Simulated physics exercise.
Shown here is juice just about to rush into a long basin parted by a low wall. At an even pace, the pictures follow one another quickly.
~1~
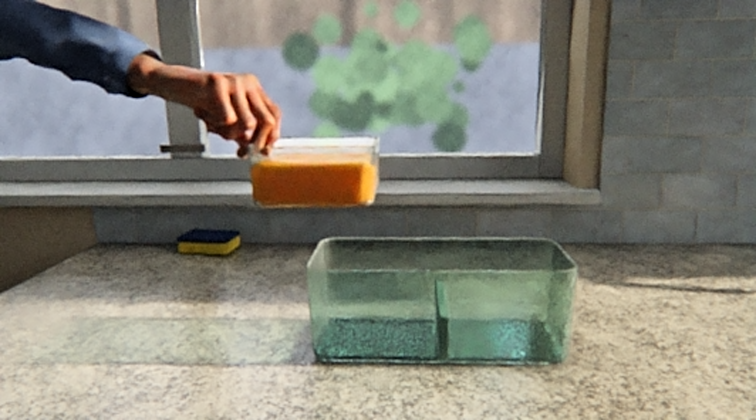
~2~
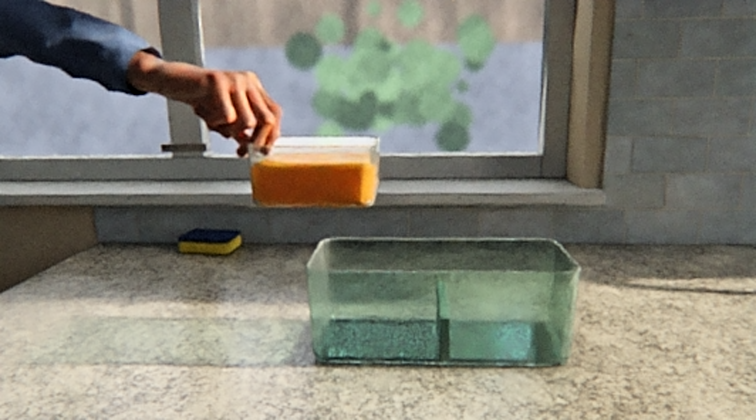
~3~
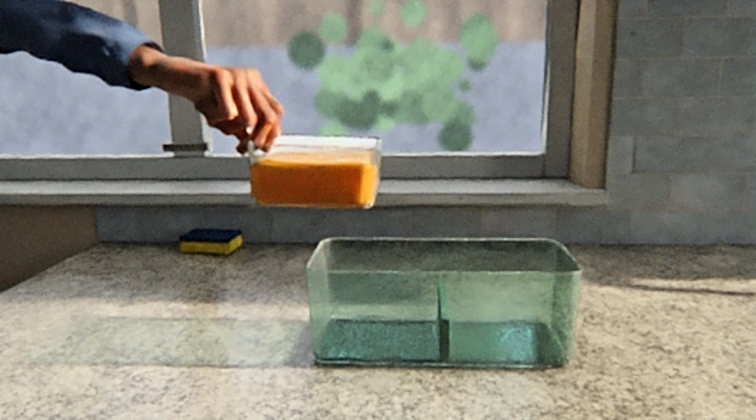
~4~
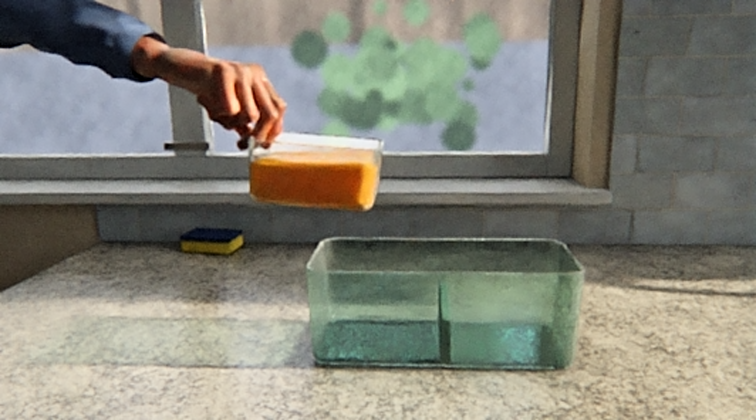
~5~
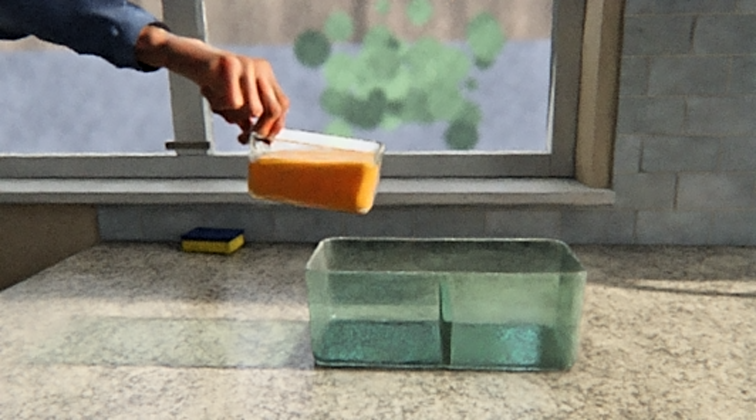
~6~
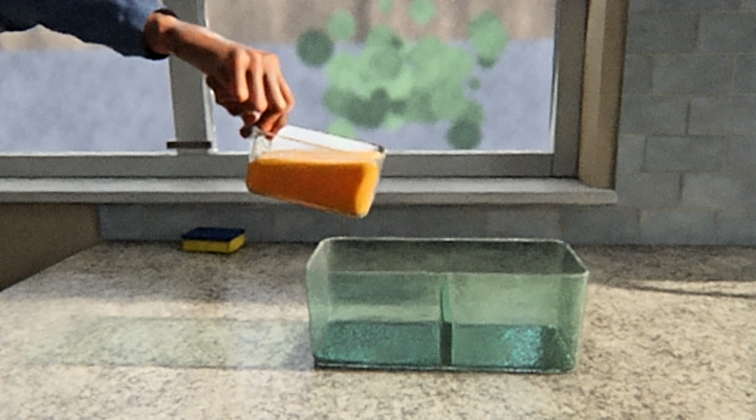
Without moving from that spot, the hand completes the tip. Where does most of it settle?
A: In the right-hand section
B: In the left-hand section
B, in the left-hand section.
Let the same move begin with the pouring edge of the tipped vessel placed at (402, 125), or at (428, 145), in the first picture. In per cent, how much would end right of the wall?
In turn 60 and 75 in a hundred.
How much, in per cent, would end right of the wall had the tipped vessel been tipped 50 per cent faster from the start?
Somewhere near 10 percent.
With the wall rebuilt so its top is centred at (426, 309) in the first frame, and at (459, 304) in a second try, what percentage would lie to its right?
First try close to 50 percent, second try close to 5 percent.
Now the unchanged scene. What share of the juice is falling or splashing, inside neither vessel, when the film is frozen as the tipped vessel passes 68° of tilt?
It's close to 30 percent.
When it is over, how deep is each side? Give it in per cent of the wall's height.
The left reads 50 in a hundred and the right 10 in a hundred.
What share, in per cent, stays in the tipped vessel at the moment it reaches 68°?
About 45 %.
A moment on, the tilt is 68° and 43 per cent is still to pour, 22 is left of the wall and 5 right of it.
Next, the tilt is 103° and 7 per cent is still to pour, 72 is left of the wall and 15 right of it.
Then the tilt is 113° and 0 per cent is still to pour, 83 is left of the wall and 16 right of it.
Later the tilt is 113° and 0 per cent is still to pour, 83 is left of the wall and 16 right of it.
Finally, 83 per cent lies left of the wall, 16 right of it and 1 outside.
